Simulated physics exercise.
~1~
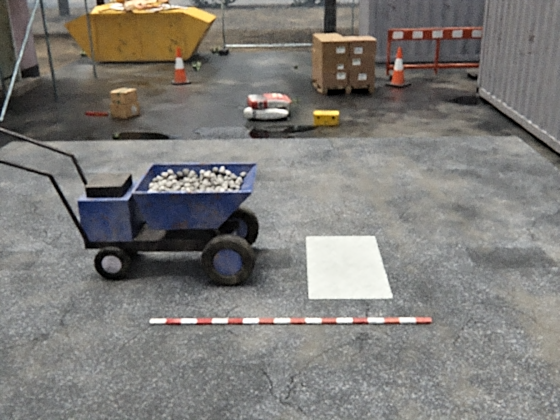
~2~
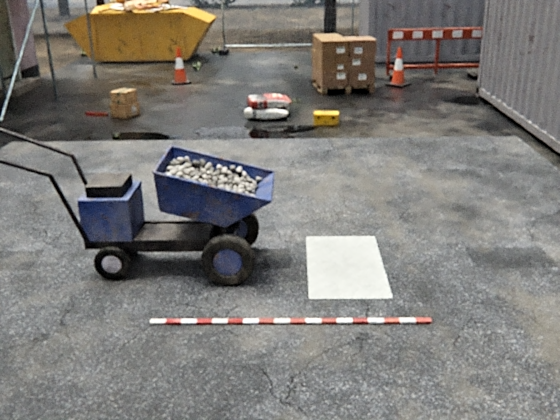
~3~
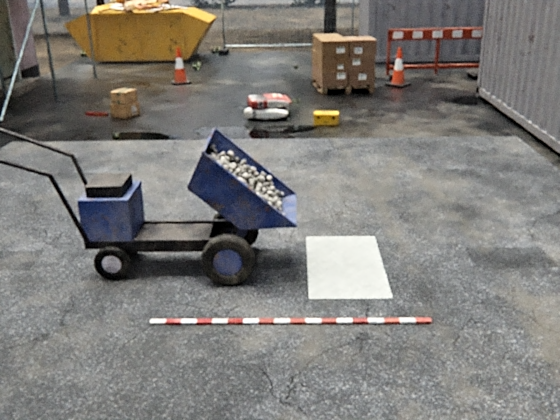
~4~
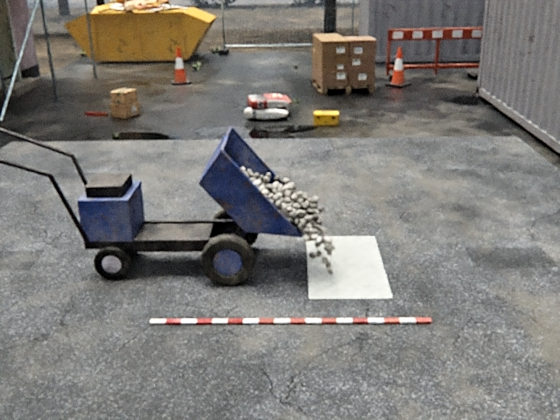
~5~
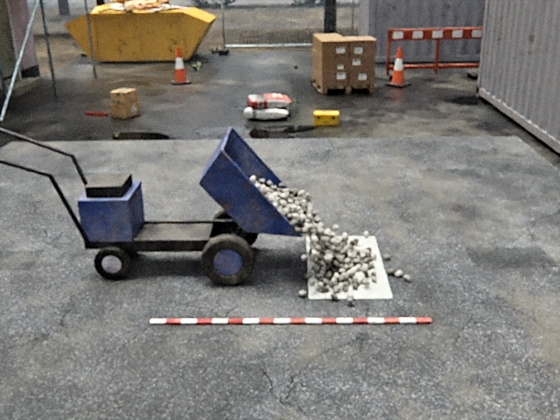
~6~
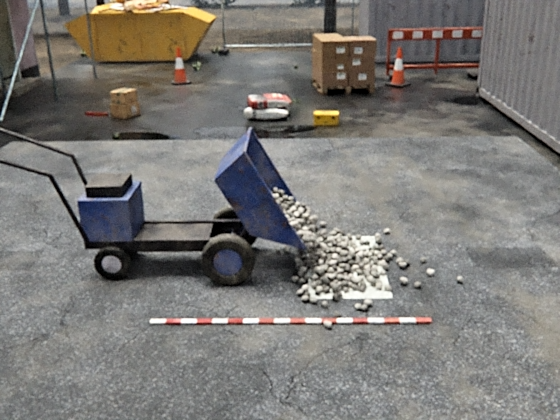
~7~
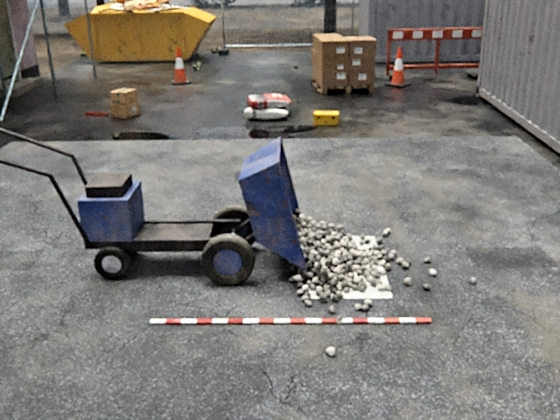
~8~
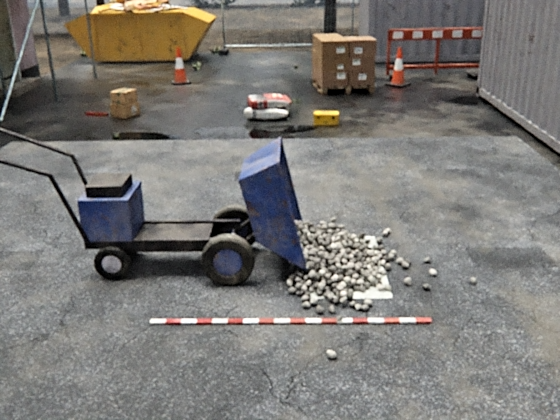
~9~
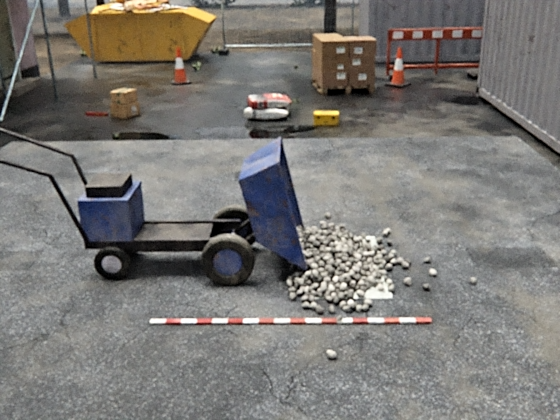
On a grey paved building yard, seen from the side and slightly above, a blue wheeled barrow with handles at the left carries a skip full of round, pale grey stones. A white sheet lies to its right behind a red and white striped pole, with cones, boxes and a yellow container beyond. The skip tilts to the right, and the stones slide forward and pour onto the sheet. After a pause it tips more steeply, releasing more. It stays tipped over a heap covering most of the sheet, with some stones against its lip and a few scattered beyond.
